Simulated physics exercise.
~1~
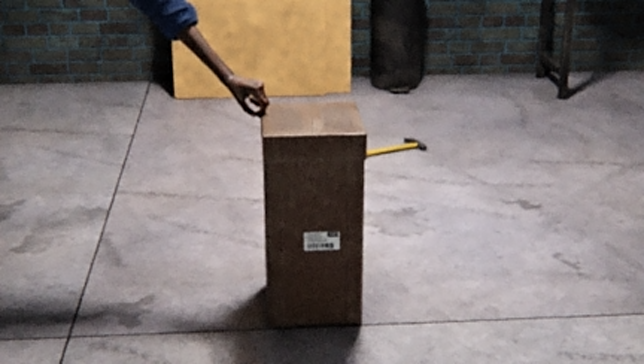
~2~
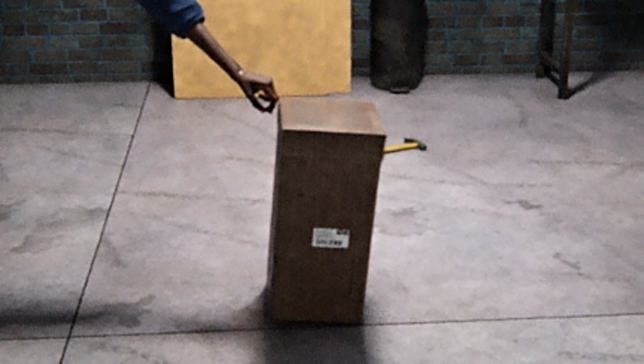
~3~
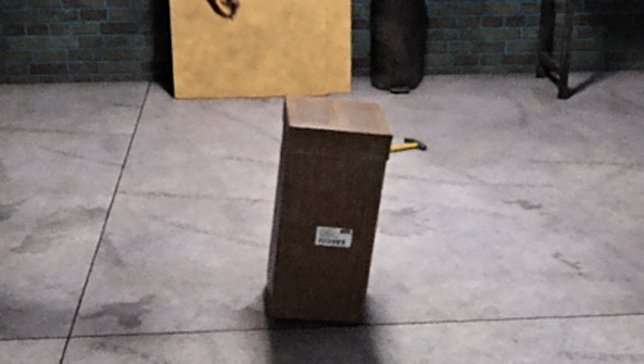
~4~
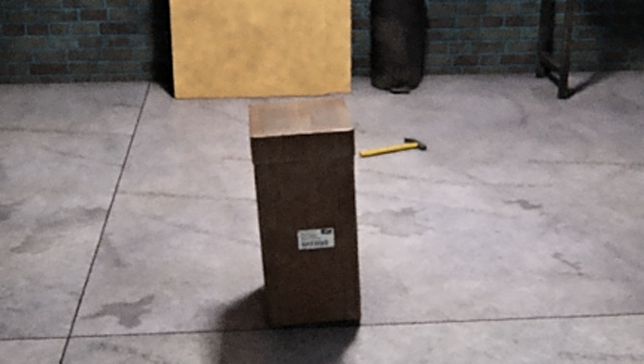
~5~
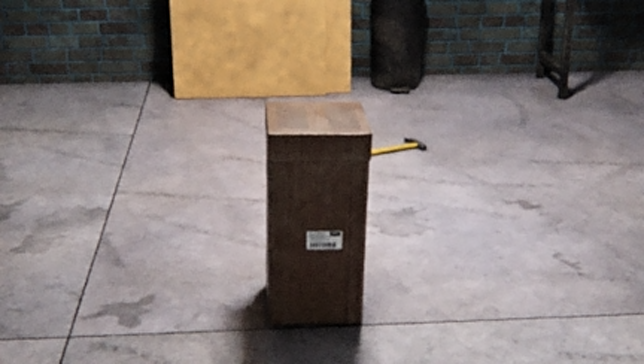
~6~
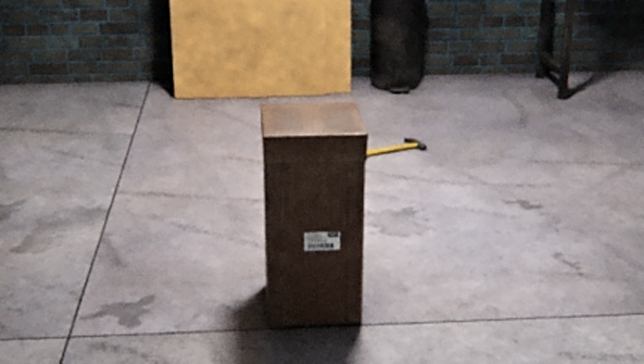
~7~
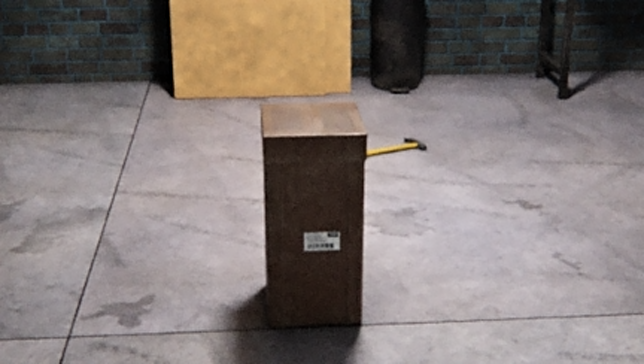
On a concrete floor in front of a brick wall, a hand pushed a tall brown box near its top, tipping it to the right, then let go and drew back. The box rocked left, wobbled slightly right, and settled upright.
